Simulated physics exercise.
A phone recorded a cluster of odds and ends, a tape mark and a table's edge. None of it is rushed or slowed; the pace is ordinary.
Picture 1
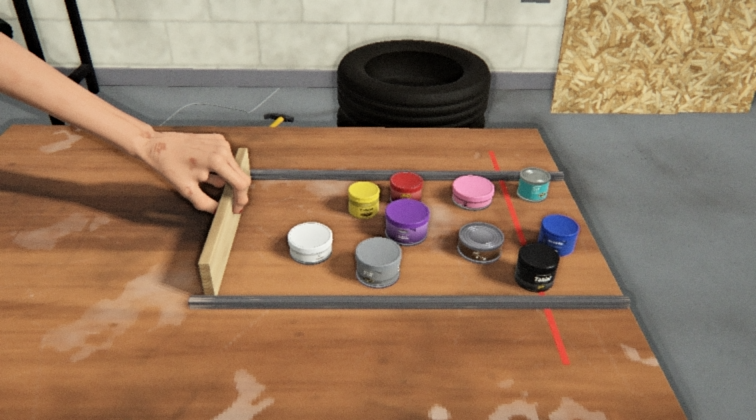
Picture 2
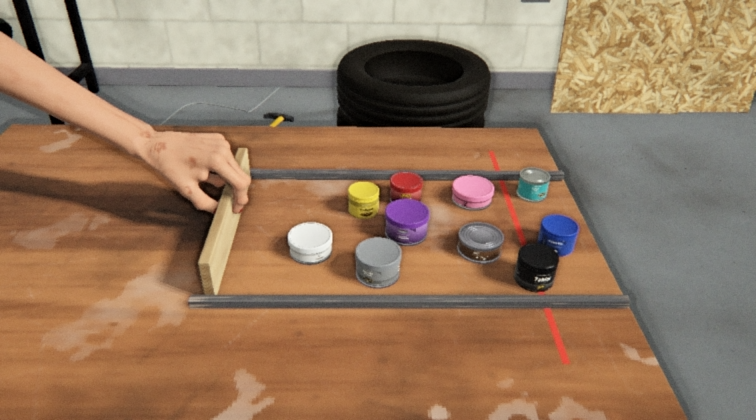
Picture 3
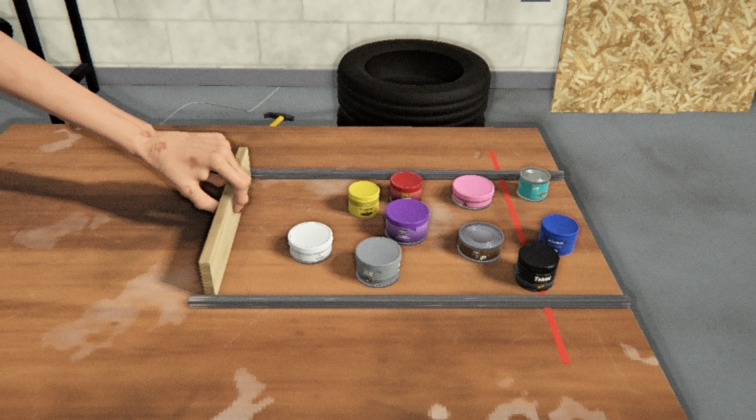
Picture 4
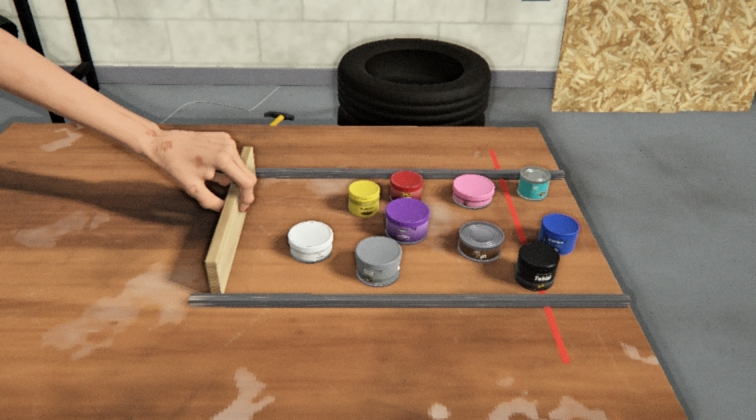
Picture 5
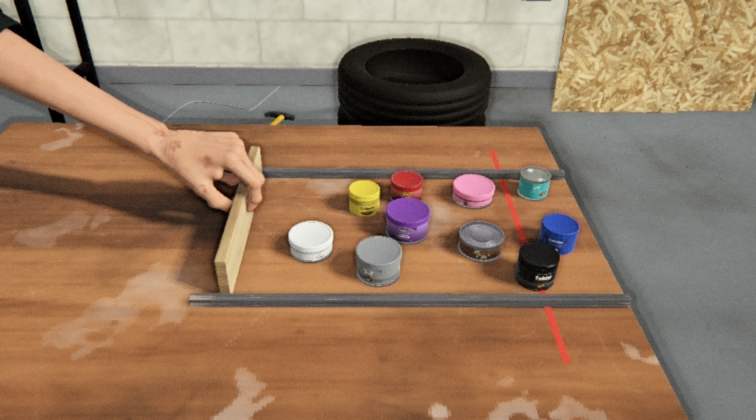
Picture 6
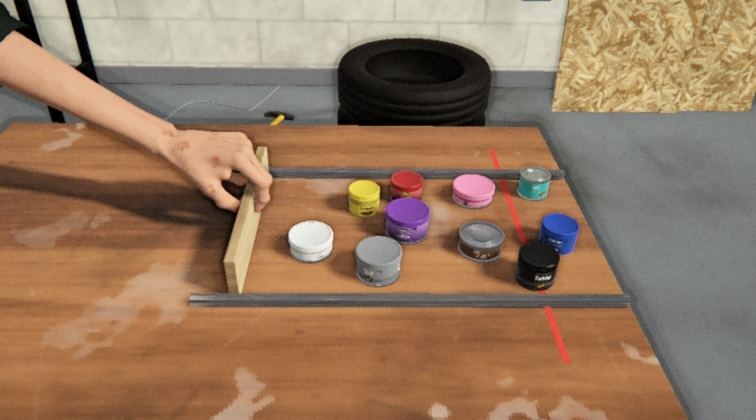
In a garage-like room with a pale block wall, a dark tire and a chipboard sheet behind, a worn wooden table is seen from above at an angle. Between two grey rails sit white, grey, yellow, red, purple and pink tubs, with turquoise, blue and black ones near a red tape line at right. A hand at left holds a board still, then slides it slightly rightward, while the tubs and view stay put.
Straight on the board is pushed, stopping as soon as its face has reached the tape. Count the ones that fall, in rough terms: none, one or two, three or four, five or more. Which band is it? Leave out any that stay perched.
Count off: One, maybe two.
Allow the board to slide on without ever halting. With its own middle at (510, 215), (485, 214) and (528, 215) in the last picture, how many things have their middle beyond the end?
Past the end: 1, 0 and 2.
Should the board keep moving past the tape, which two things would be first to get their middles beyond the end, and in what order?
The order is the blue tub, then the turquoise pot.
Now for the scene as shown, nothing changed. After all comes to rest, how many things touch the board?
4 in contact.
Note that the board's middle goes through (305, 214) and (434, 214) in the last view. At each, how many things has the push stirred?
By then 1, and 7.
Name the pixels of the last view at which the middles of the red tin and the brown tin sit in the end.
The first one ends at (523, 183), the second at (591, 243).
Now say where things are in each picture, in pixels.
In the first picture, blue tub (558, 236); turquoise pot (533, 185); black tub (536, 268); board (229, 215); tape (520, 234).
In the second picture, turquoise pot (533, 185); red tin (406, 190).
In the third picture, black tub (536, 267); pink tin (473, 192).
In the fourth picture, blue tub (558, 234); yellow tub (364, 199).
In the fifth picture, turquoise pot (534, 184); grey pot (379, 262).
In the sixth picture, blue tub (558, 234); turquoise pot (534, 184); black tub (537, 267); board (250, 213); tape (521, 232).
Early on, none off yet; blue tub at rest near (558, 234); turquoise pot at rest near (534, 184); black tub at rest near (537, 267).
Finally, the number that fall off is one or two; lost, turquoise pot and blue tub.
